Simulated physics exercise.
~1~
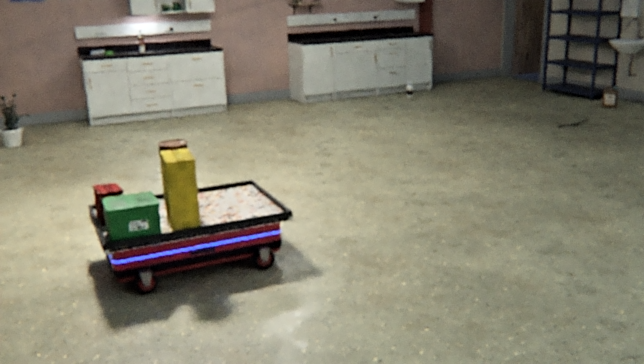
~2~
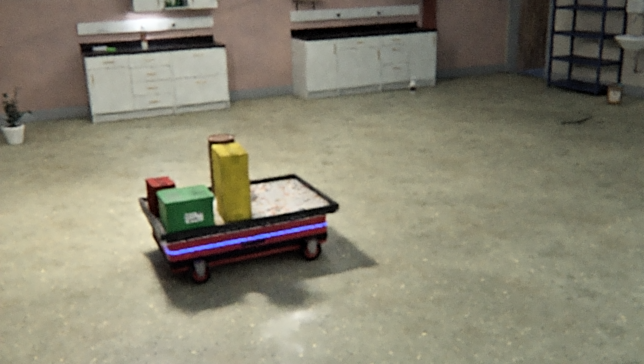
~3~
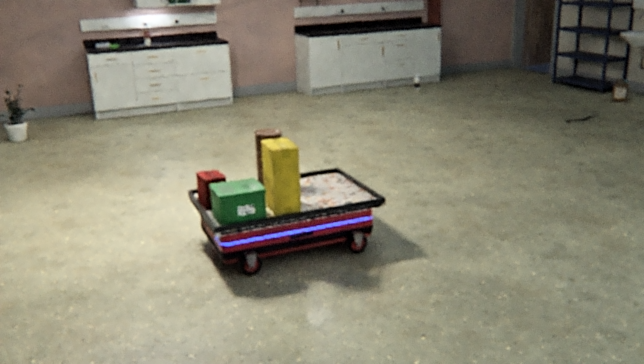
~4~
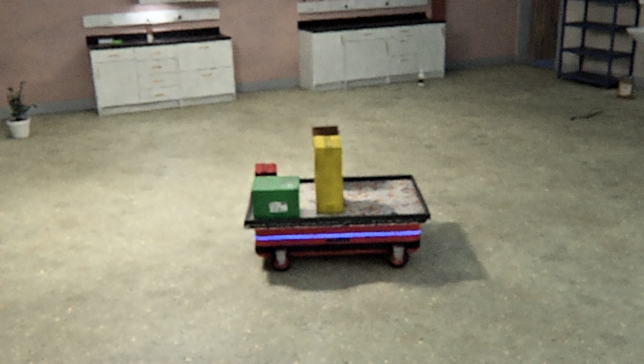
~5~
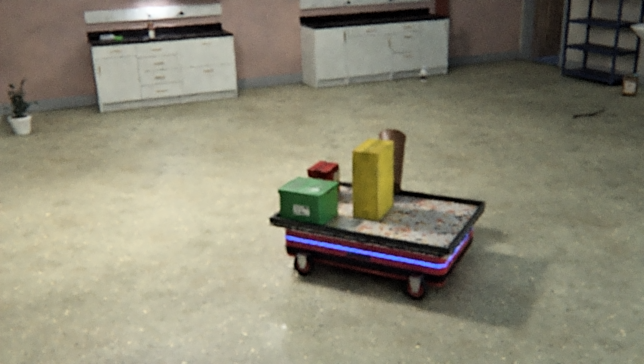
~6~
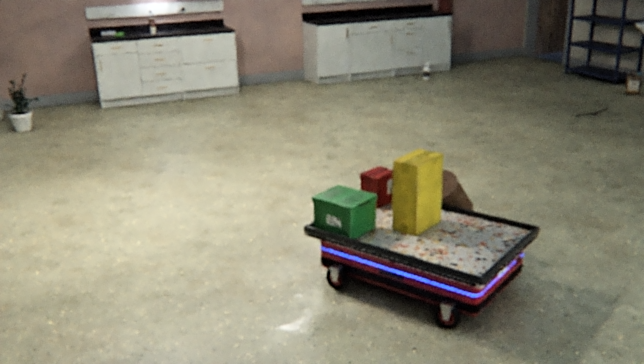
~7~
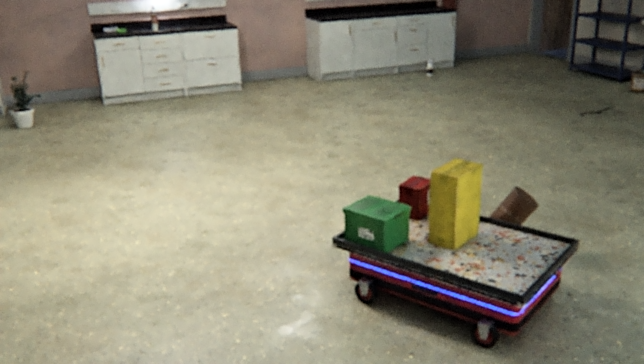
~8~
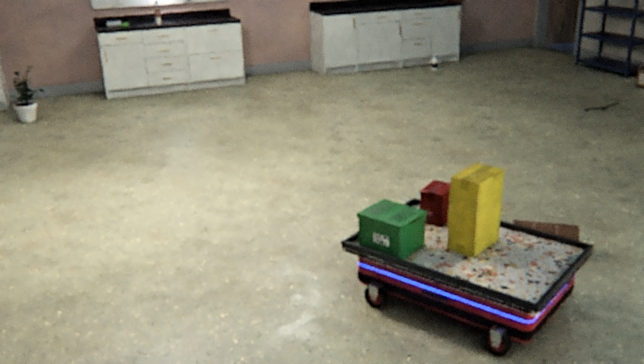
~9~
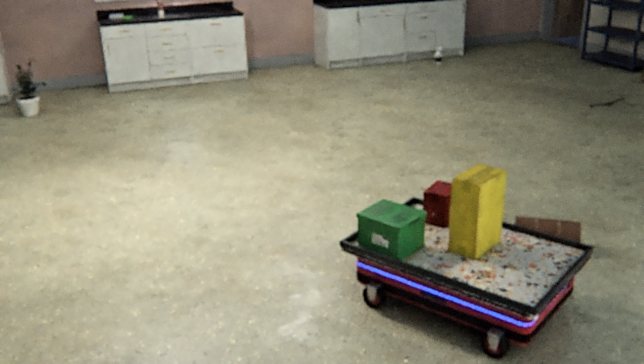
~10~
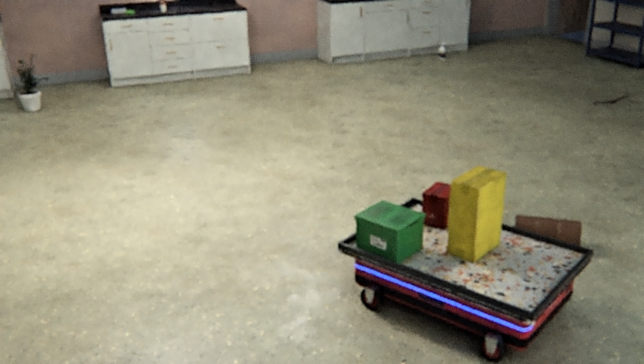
The video shows a low cart carrying a green box, a red box, a yellow box and a brown canister rolling rightward across a room and turning; the canister tips off the far side, and the cart stops with the three boxes still upright aboard.
